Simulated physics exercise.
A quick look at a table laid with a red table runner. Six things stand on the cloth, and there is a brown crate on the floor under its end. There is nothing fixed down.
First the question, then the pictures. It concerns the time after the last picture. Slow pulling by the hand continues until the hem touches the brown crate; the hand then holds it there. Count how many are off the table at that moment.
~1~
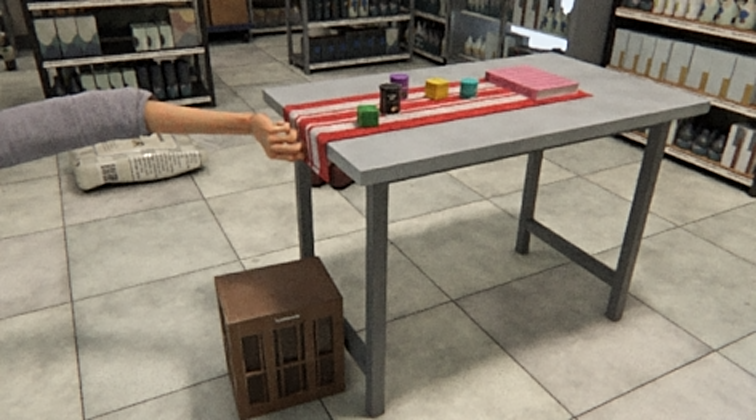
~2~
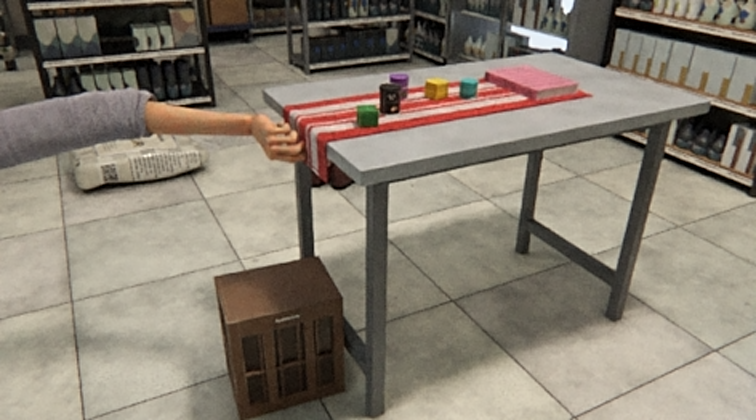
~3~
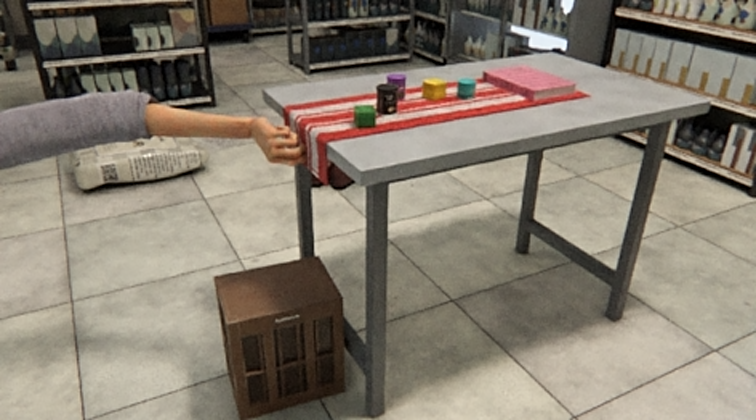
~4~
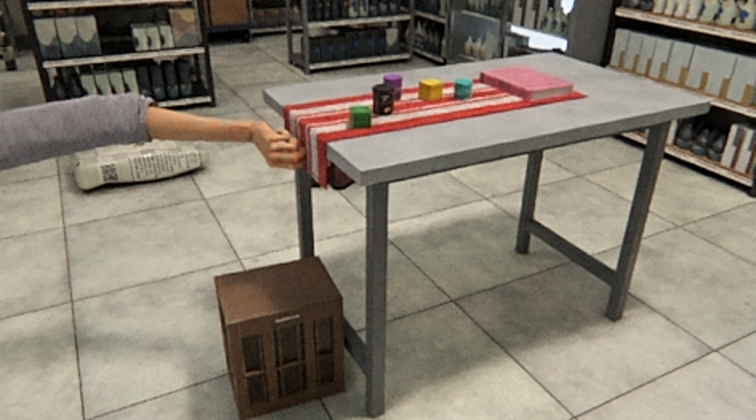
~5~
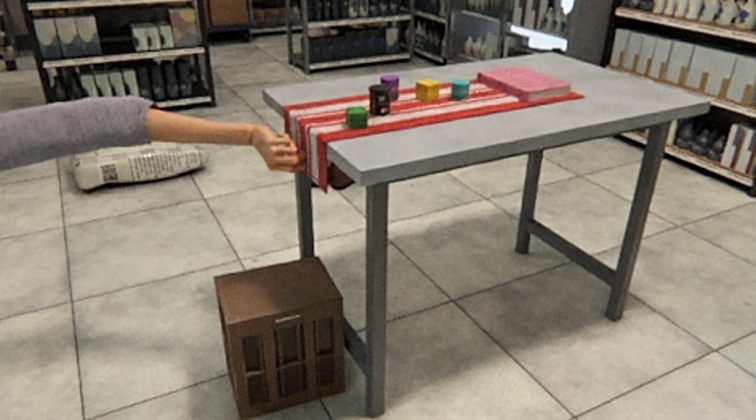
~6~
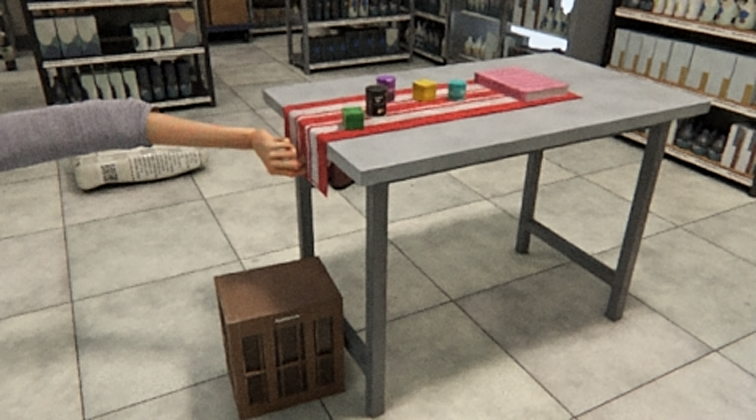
The total lost is three.
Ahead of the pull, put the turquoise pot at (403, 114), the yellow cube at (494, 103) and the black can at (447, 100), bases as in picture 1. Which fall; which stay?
I'd say the turquoise pot takes a fall, the yellow cube hangs on, and the black can hangs on.
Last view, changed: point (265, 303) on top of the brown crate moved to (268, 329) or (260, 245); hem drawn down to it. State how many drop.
In that event, 4 and 1.
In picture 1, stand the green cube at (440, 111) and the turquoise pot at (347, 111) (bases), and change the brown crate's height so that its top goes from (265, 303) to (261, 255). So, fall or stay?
Result - the green cube stays put, and the turquoise pot comes off.
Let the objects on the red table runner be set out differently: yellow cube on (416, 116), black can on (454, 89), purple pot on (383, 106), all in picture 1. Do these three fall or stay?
The yellow cube ends up off, the black can stays put, the purple pot ends up off.
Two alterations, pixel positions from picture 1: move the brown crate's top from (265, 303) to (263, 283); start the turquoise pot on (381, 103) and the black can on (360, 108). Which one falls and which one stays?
Result: Turquoise pot gone, black can gone.
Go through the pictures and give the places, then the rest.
The first picture shows hem (329, 183); green cube (368, 108); black can (390, 86); purple pot (399, 76); yellow cube (437, 81); turquoise pot (470, 80); top of the crate (265, 302).
The second picture shows hem (327, 183); green cube (368, 108).
The third picture shows hem (328, 186); black can (388, 86).
The fourth picture shows hem (327, 191); purple pot (393, 77); top of the crate (265, 302).
The fifth picture shows hem (327, 194); yellow cube (428, 82).
The sixth picture shows hem (327, 198); green cube (353, 110); black can (376, 88); purple pot (386, 77); yellow cube (425, 82); turquoise pot (458, 82).
Soon after, hem near (306, 223); green cube gone.
After that, hem on the crate; green cube, black can and purple pot gone.
In the end, hem on the crate; green cube, black can and purple pot gone. The answer is three.
